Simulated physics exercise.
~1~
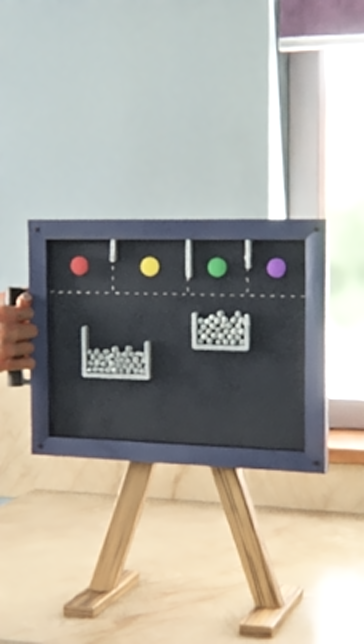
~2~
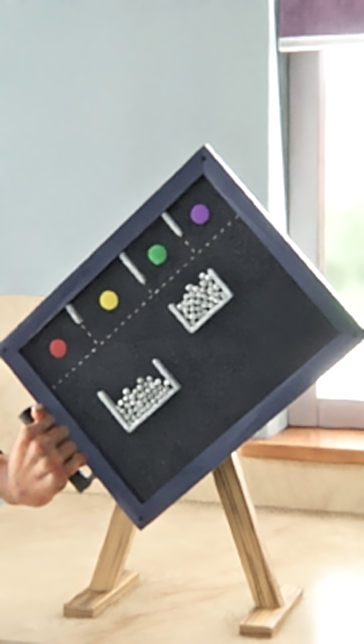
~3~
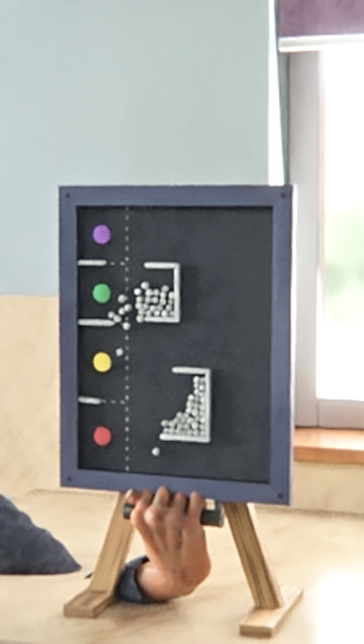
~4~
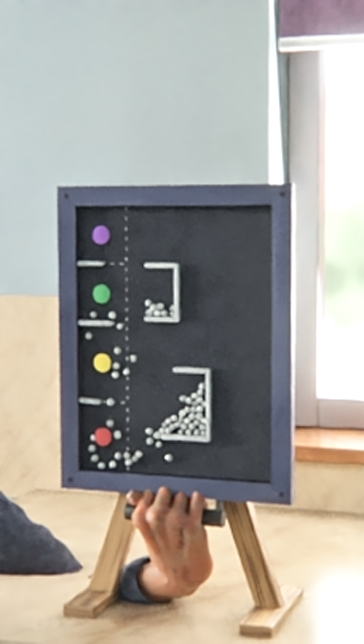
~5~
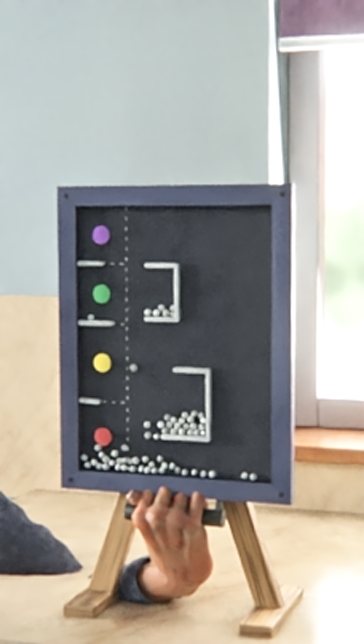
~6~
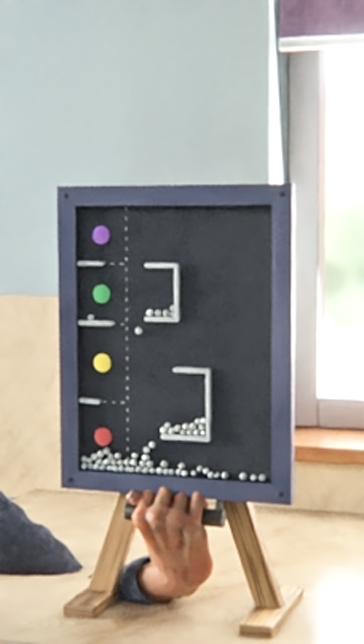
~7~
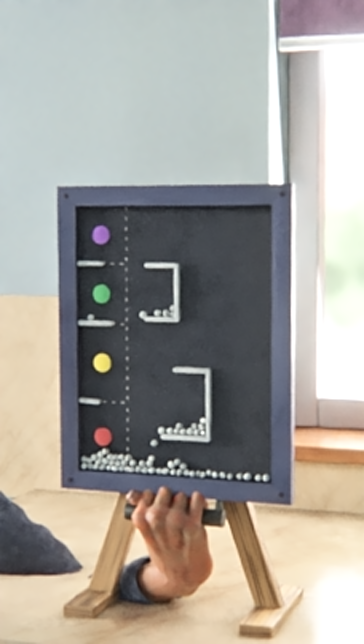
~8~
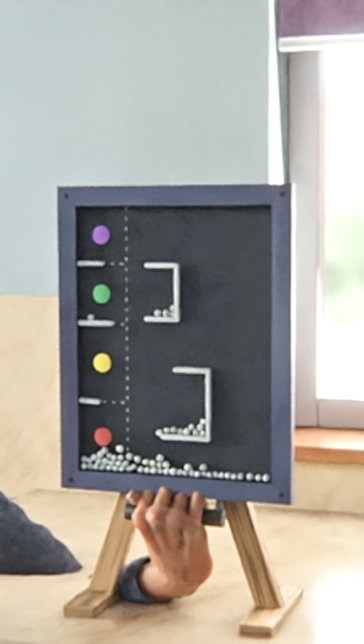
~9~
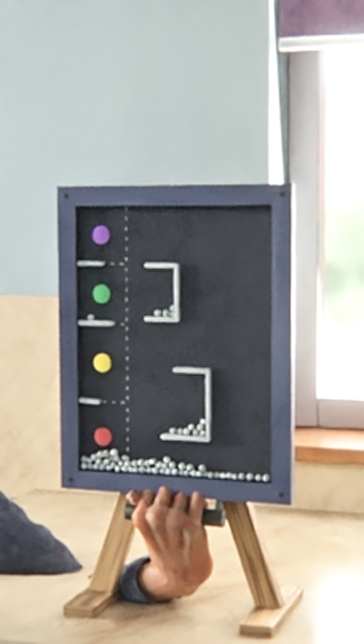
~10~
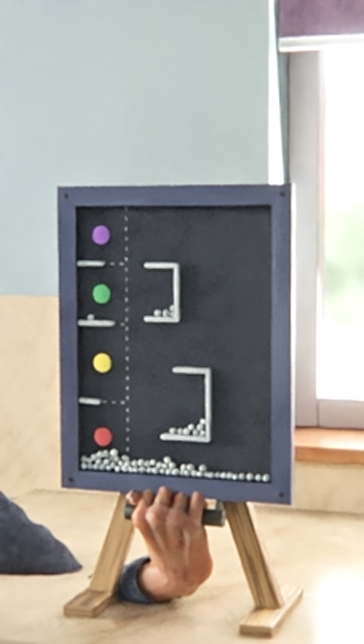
At the start, a dark, framed board stands upright on wooden legs, with small pale beads piled in two open trays below red, yellow, green and purple stickers. A hand at the left edge swings the board anticlockwise, tilting it until the stickers line the left side. With the board turned a quarter way round and the hand now beneath it, the beads spill leftward from both trays and tumble down past the stickers. They spread along the bottom edge and settle. At the end, many lie by the red sticker, a few remain in the trays, and the other pockets look nearly empty.
